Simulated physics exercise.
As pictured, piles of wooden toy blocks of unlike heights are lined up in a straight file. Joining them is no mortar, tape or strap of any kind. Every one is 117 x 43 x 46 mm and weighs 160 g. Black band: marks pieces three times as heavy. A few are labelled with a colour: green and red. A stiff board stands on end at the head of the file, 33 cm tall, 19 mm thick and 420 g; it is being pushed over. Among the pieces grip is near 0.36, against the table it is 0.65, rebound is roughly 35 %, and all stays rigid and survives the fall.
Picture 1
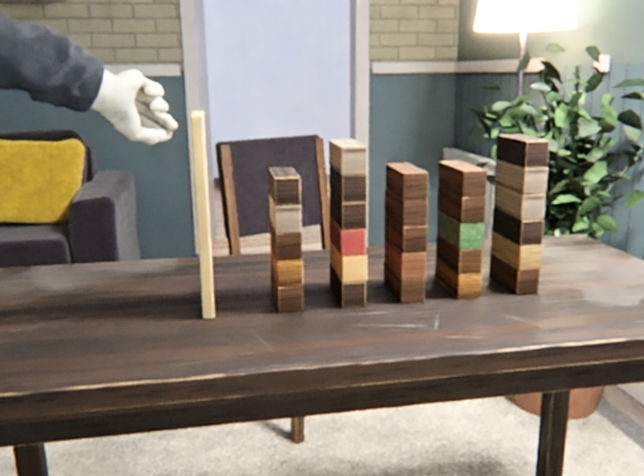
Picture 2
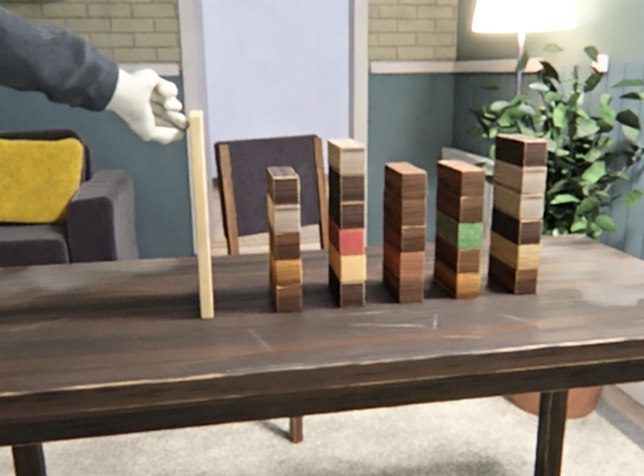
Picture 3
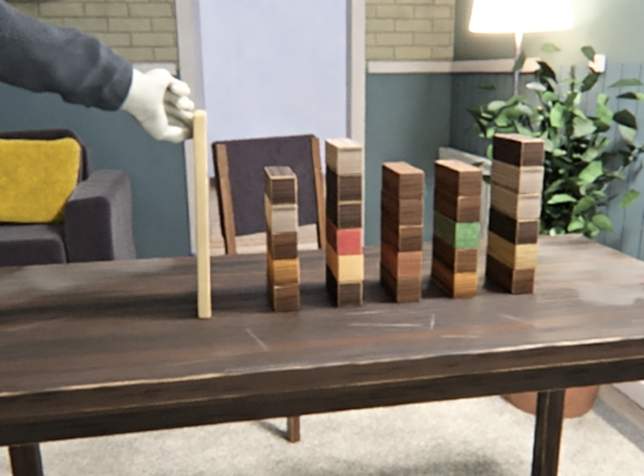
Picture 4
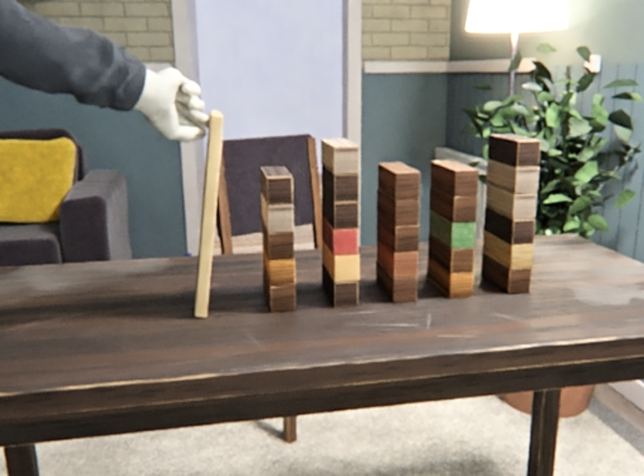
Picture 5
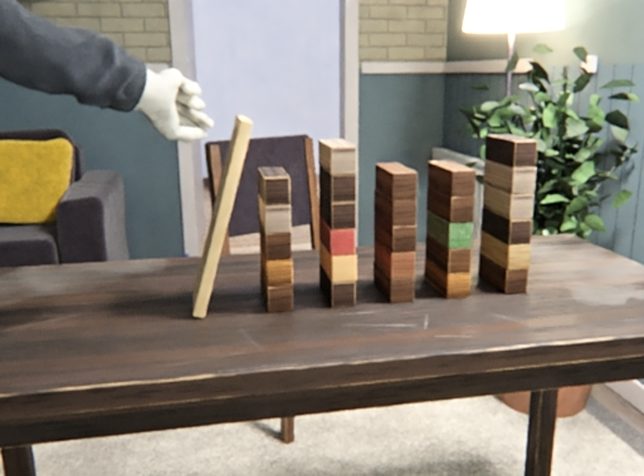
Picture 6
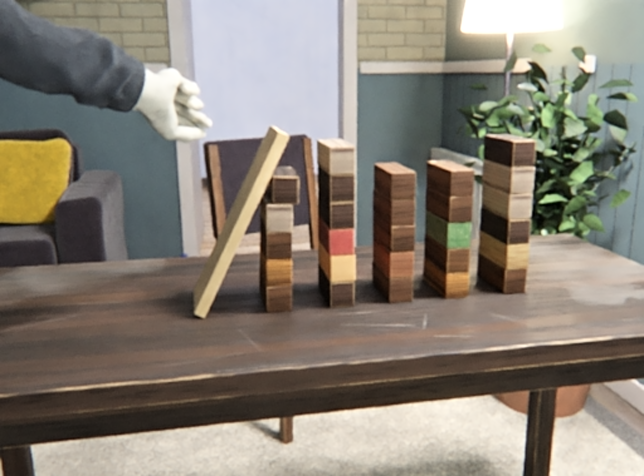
The clip opens with a white hand in a dark sleeve reaching toward a pale upright board, left of five block stacks on a wooden table. The hand moves right and pushes the board's top, then stays still as the board tilts farther rightward and the nearest stack's top shifts slightly right.
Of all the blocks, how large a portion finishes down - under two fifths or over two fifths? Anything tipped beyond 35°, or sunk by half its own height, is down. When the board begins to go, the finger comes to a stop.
The portion is more than two fifths.
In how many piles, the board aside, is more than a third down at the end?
5 altogether.
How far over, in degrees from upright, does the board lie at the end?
Around 70 degrees, give or take.
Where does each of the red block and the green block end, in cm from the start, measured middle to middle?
Red 16, green 20.
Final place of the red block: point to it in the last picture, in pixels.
It settles close to (417, 254) in the last view.
Then, 0.46 s later than the last frame, board 54° from upright; 4 of the 27 blocks down; red block tilted 27°.
Then, 0.72 s later than the last frame, board 71° from upright; 14 of the 27 blocks down; red block tilted 33°, 42 mm lower; green block tilted 28°, 16 mm lower.
Then, 1.06 s later than the last frame, board 71° from upright; 26 of the 27 blocks down; green block tilted 60°, 6 cm lower; red block tilted 38°, 46 mm lower.
When it is over, board 71° from upright; 26 of the 27 blocks down; green block tilted 60°, 6 cm lower; red block tilted 37°, 46 mm lower. That is 96 per cent. In pixels of the last frame, middles, green block near (537, 253), red block near (417, 255).
